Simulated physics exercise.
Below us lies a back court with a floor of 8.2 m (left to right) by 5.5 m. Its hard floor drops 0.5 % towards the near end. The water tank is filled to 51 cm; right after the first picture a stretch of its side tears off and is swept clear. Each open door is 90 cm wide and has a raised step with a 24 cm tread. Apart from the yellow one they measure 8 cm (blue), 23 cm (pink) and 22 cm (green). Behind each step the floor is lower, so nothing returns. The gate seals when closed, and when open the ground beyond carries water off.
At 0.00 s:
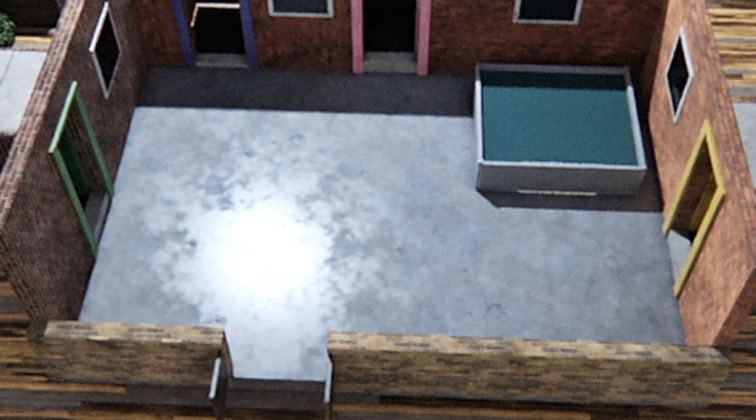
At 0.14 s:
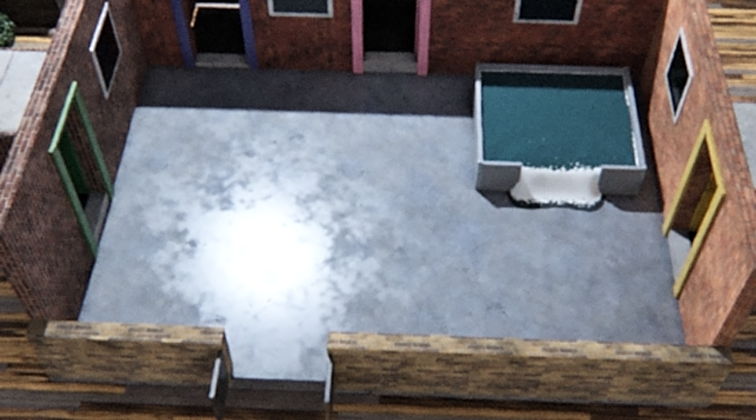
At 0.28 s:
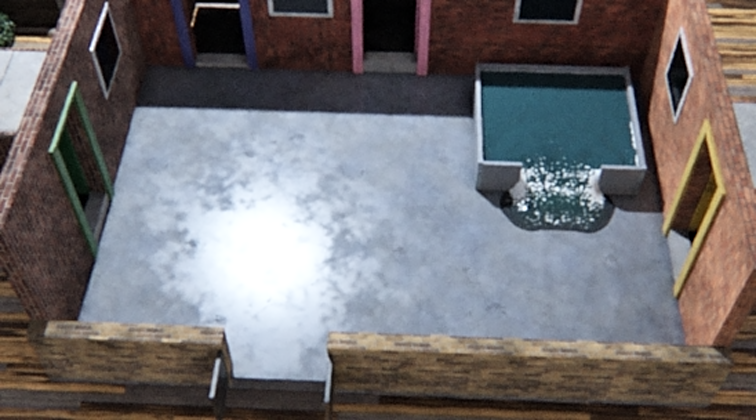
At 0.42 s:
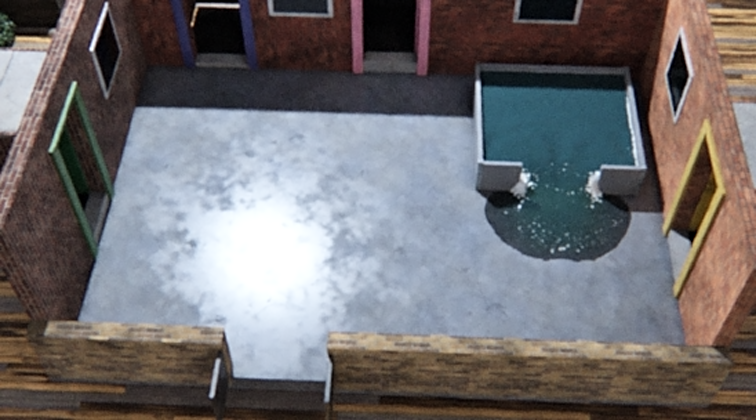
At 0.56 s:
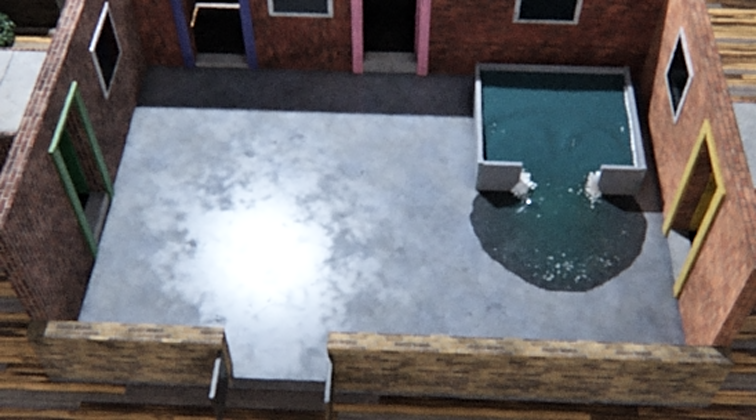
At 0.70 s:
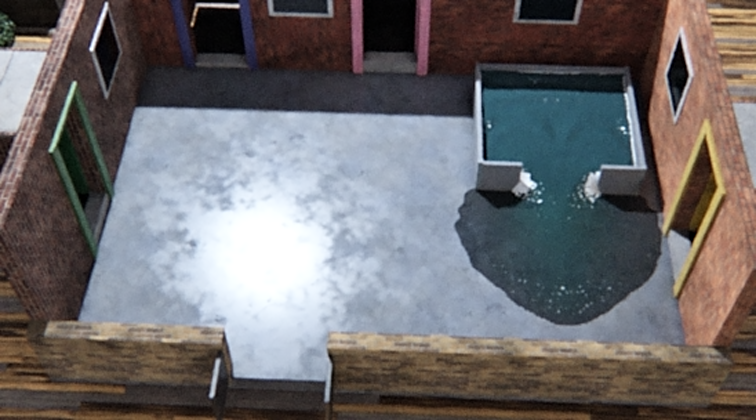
At first, a tank of still, dark green water stands in the back right of a walled brick courtyard with a dry grey floor. Part of its near side gives way and white, foaming water pours out, then spreads across the floor towards the near wall in a widening dark pool.
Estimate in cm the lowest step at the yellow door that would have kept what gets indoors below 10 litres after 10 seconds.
Close to 11.5 cm is just enough.
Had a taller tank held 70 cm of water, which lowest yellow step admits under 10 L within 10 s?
Then roughly 17 cm.
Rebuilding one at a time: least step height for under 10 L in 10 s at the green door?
About 7.0 cm at green.
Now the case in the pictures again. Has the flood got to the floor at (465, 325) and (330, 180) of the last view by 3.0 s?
In turn: Flooded, dry.
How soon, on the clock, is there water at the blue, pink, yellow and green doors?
Arrival: Blue 9.0 s, pink 9.0 s, yellow 0.9 s, green 5.0 s.
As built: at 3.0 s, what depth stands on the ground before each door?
In cm: Blue 0, pink 0, yellow 8, green 0.
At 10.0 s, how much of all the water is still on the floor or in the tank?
About 96 per cent.
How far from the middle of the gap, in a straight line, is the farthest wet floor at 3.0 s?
About 5.8 m.
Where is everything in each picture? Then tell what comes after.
The water tank at (556, 117) is whole and still, 51 cm deep; the yellow door at (690, 219) is dry, in the first frame.
The front is at (527, 205), 0.3 m from the gap at (557, 183); 0.3 m2 of floor is wet, 51 cm left at the back, in the second frame.
The gap is at (557, 184), the front 0.7 m out at (528, 225); the back of the water tank holds 51 cm, in the third frame.
Water pours out at (557, 184) and has run 1.2 m, to (534, 252); about 7 cm deep outside, 51 cm at the back, in the fourth frame.
The front is at (545, 284), 1.7 m from the gap at (557, 183); 2.9 m2 of floor is wet, 51 cm left at the back, in the fifth frame.
The front is at (556, 318), 2.2 m from the gap at (557, 183); 4.1 m2 of floor is wet, 47 cm left at the back; the yellow door at (690, 219), 2.0 m from the gap, is still 0.4 m from the nearest water, in the sixth frame.
After 1.4 s water covers 20 % of the floor, deepest (28 cm) near (559, 200); 5 cm at the yellow door, 0 litres in over its 20 cm step.
After 3.0 s water covers 30 % of the floor, deepest (26 cm) near (630, 376); 8 cm at the yellow door, 0 litres in over its 20 cm step.
After 10.0 s water covers 80 % of the floor, deepest (10 cm) near (616, 375); 6 cm at the yellow door, 0 litres in over its 20 cm step.
At the yellow door as built, the water arrived by 0.9 s and peaked near 14 cm at 4.8 s.
Run again over the same 10 s with other heights there, 20 litres in over 10 cm, 2 litres over 14 cm. The limit of 10 litres is kept from about 11.5 cm up.
